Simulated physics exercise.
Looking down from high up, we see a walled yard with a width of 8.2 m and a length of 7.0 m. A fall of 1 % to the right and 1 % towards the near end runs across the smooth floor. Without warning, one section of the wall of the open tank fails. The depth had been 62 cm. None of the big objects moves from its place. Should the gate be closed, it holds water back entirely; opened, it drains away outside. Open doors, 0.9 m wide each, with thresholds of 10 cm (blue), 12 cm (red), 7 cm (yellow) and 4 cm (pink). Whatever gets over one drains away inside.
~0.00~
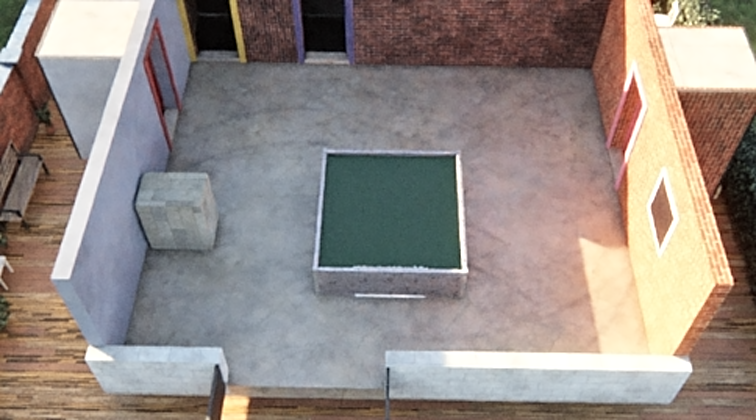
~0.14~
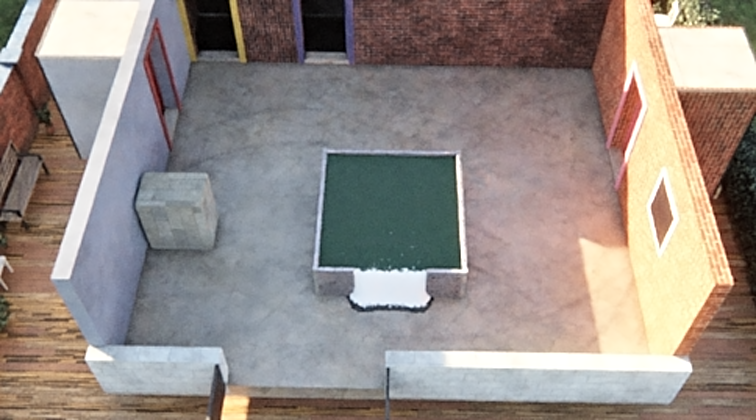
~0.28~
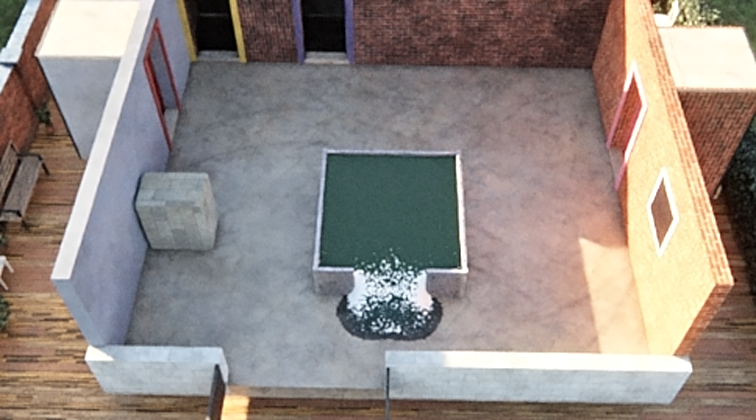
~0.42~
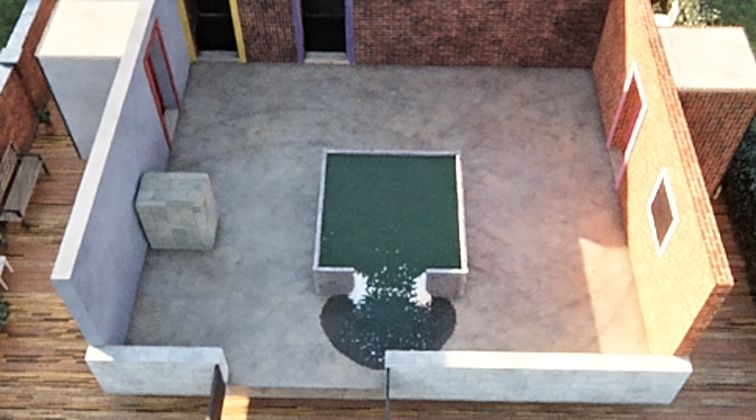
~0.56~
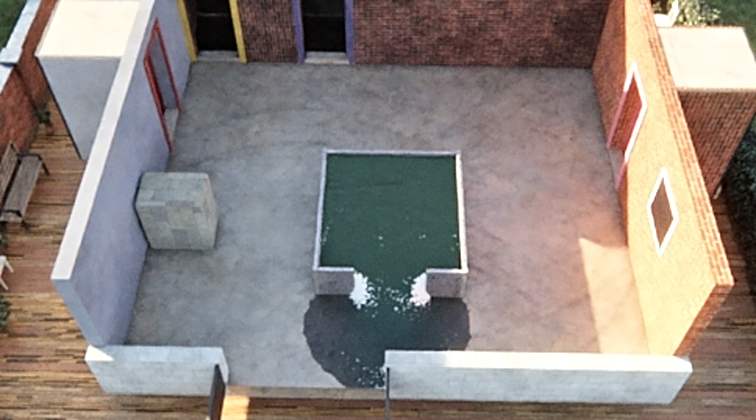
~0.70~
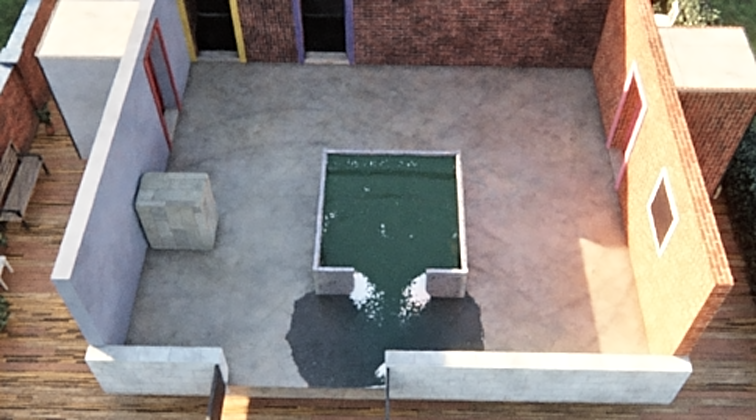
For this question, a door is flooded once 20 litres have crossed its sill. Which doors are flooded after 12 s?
Result: Blue door: Within the allowance, red door: Within the allowance, yellow door: Within the allowance, pink door: Within the allowance.
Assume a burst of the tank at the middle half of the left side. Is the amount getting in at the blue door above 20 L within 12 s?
At the blue door the limit is not exceeded.
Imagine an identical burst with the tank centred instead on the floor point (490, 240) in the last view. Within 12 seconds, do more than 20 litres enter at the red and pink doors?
Result - red door does not exceed it, pink door exceeds it.
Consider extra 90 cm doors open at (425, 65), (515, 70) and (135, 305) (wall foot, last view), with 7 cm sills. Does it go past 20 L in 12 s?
Check each in turn: The first fails, the second fails, the third fails.
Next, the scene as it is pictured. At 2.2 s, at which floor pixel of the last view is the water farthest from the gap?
I'd mark it close to (647, 380).
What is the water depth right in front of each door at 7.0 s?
You'd get blue at 0 cm, red at 0 cm, yellow at 0 cm, and pink at 5 cm.
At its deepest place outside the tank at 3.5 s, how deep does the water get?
It gets to some 27 cm.
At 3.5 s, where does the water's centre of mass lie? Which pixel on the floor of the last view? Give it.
I'd put it close to (427, 264).
After 1.4 s water covers 10 % of the floor and is deepest (42 cm) near (412, 375); blue door not reached, red door not reached, yellow door not reached, pink door not reached.
After 2.2 s water covers 15 % of the floor and is deepest (40 cm) near (401, 364); blue door not reached, red door not reached, yellow door not reached, pink door not reached.
After 3.5 s water covers 20 % of the floor and is deepest (27 cm) near (401, 364); blue door not reached, red door not reached, yellow door not reached, pink door not reached.
After 7.0 s water covers 40 % of the floor and is deepest (16 cm) near (401, 374); blue door not reached, red door not reached, yellow door not reached, pink door 5 cm at the sill, 1 L in.
After 12.0 s water covers 60 % of the floor and is deepest (11 cm) near (647, 380); blue door 1 cm at the sill, 0 L in, red door not reached, yellow door not reached, pink door 4 cm at the sill, 2 L in.
